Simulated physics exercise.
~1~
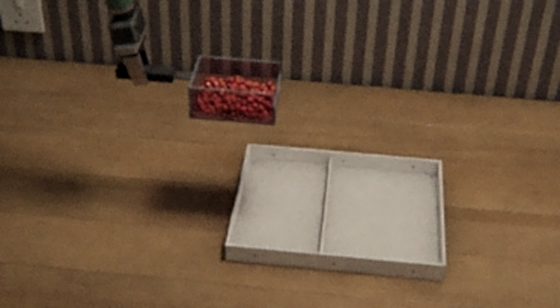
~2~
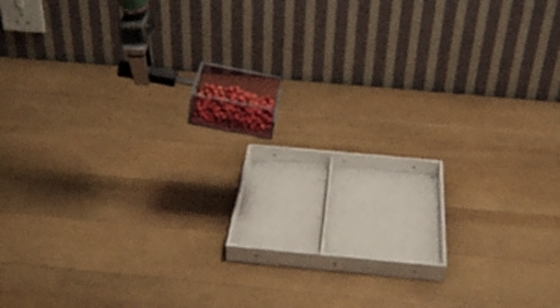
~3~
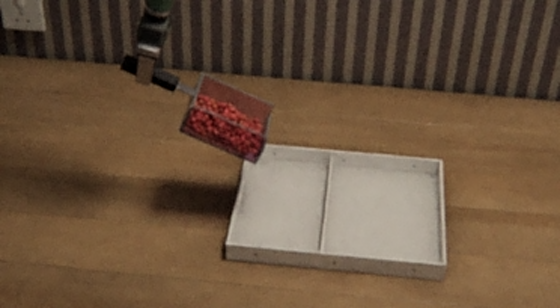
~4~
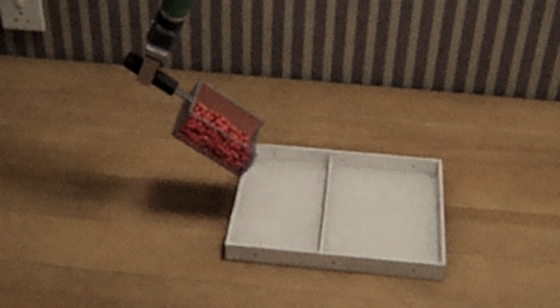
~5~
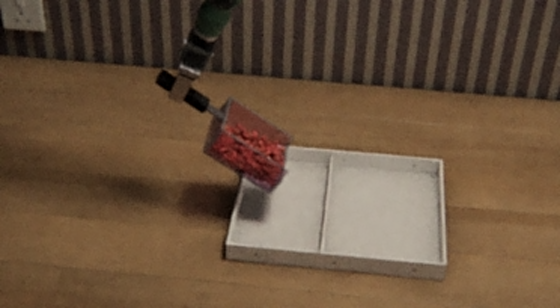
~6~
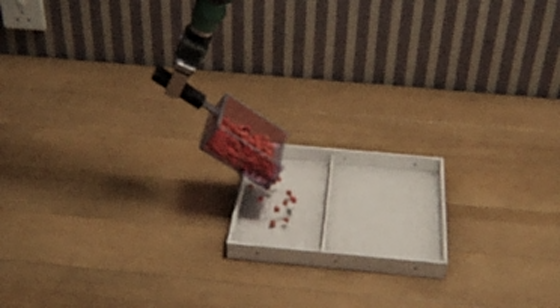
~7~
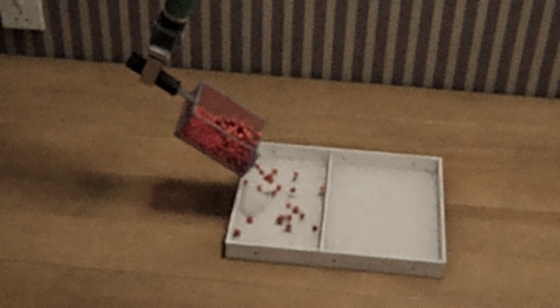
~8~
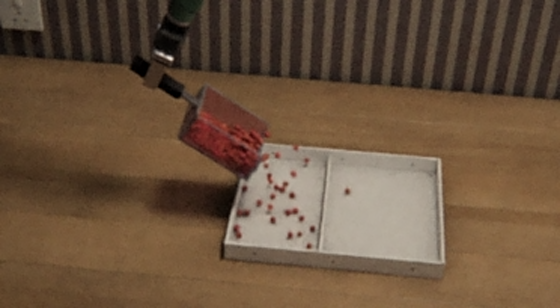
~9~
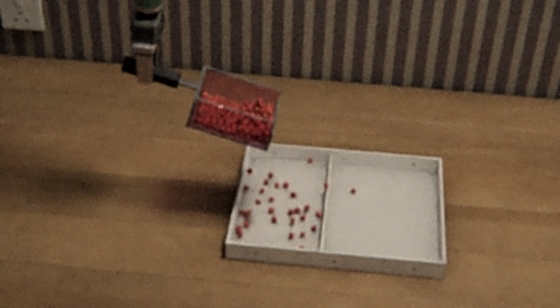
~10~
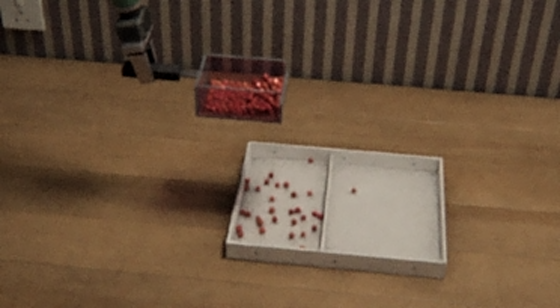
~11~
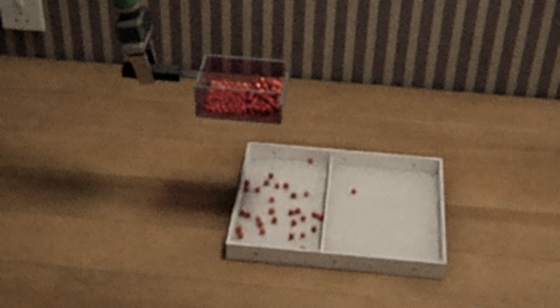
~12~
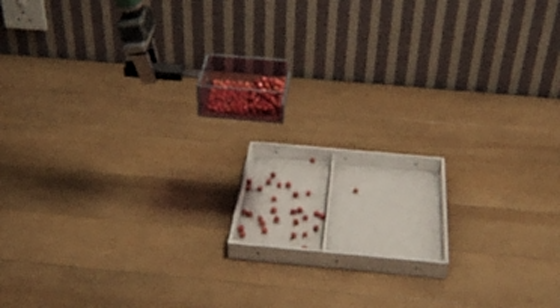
A robot arm lowered and tipped a clear box of red beads over a white divided tray, scattering some into the left part and one into the right, then lifted and levelled the box, holding it still with most beads inside.
